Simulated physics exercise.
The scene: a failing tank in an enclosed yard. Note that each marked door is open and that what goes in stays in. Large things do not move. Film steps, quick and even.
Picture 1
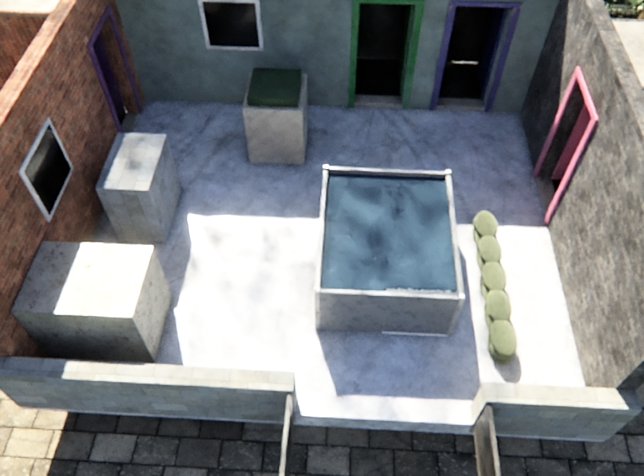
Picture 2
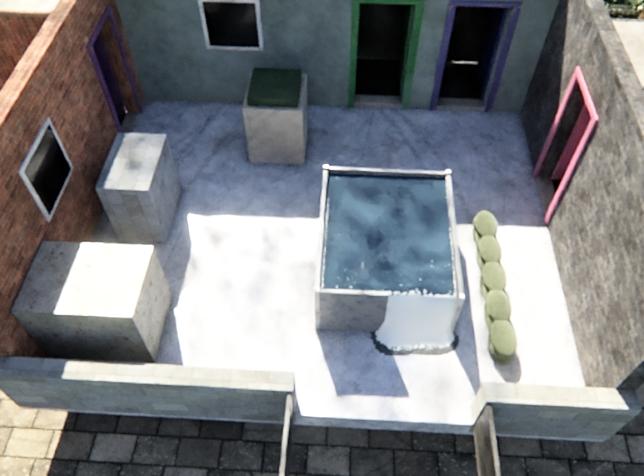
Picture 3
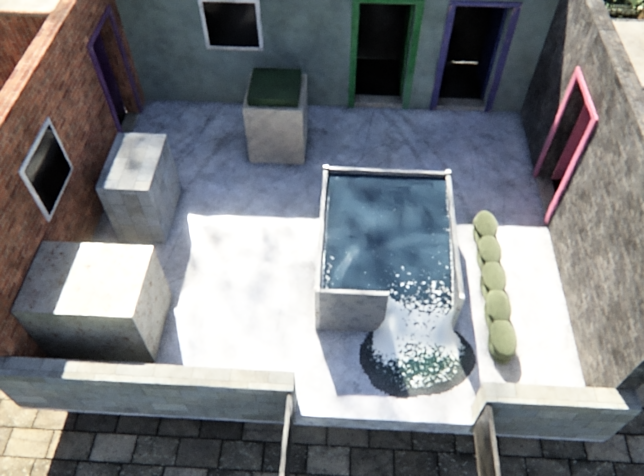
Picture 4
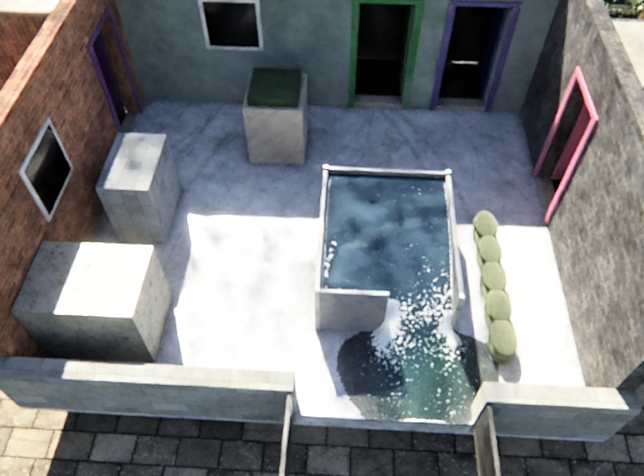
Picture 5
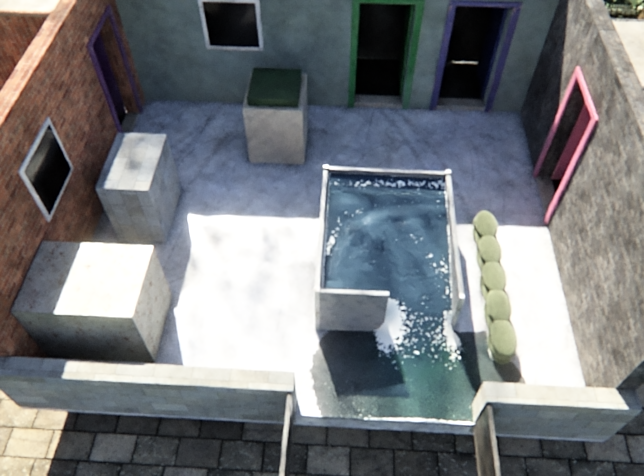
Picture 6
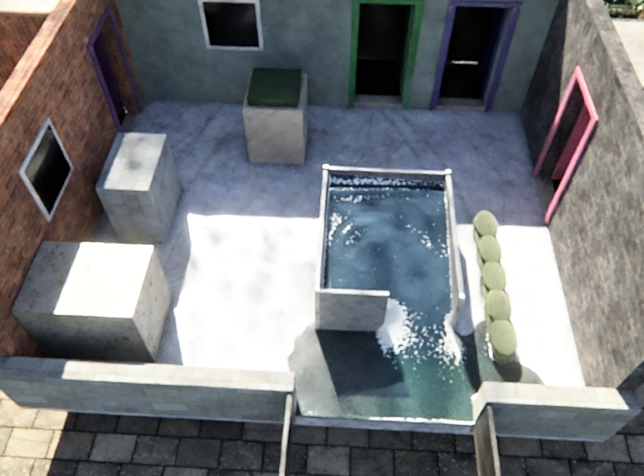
Water bursts from the front right of a raised grey tank, foaming white onto the pale floor and spreading toward the low front wall in a dark green sheet, while the tank's surface drops slightly and ripples. The walled yard is seen from above by a still camera. Grey blocks stand left, one green-topped block behind, round green bushes right, and green, purple and pink doorframes line the walls.
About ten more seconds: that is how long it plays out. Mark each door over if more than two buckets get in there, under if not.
Blue door - under; pink door - under; purple door - under; green door - under.
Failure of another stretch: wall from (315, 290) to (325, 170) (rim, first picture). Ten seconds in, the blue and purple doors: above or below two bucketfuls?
In brief, the blue door stops short; the purple door goes past the mark.
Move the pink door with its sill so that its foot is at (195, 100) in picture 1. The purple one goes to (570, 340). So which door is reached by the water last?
The answer is the pink one.
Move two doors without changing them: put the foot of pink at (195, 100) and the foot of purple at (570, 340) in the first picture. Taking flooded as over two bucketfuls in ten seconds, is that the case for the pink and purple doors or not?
Looking at it, pink fails to reach the limit, and purple tops the limit.
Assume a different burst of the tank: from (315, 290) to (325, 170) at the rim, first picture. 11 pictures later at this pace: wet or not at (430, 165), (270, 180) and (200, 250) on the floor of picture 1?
In that order: Free of water, flooded, awash.
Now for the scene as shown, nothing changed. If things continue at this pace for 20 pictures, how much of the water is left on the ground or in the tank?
My figure: Some 56 per cent.
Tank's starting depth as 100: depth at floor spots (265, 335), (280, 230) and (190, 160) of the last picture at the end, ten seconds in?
The three come to some 0, 2 and 0 per cent respectively.
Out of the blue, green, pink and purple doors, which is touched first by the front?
Go with the pink-painted one.
A moment on, water covers 10 % of the floor; the blue door not reached, the pink door not reached, the purple door not reached, the green door not reached.
Next, water covers 15 % of the floor; the blue door not reached, the pink door not reached, the purple door not reached, the green door not reached.
Then, water covers 25 % of the floor; the blue door not reached, the pink door wet at the sill, nothing in, the purple door not reached, the green door not reached.
Later, water covers 30 % of the floor; the blue door under two buckets in, the pink door under two buckets in, the purple door not reached, the green door wet at the sill, nothing in.
In the end, water covers 50 % of the floor; the blue door under two buckets in, the pink door under two buckets in, the purple door not reached, the green door wet at the sill, nothing in.
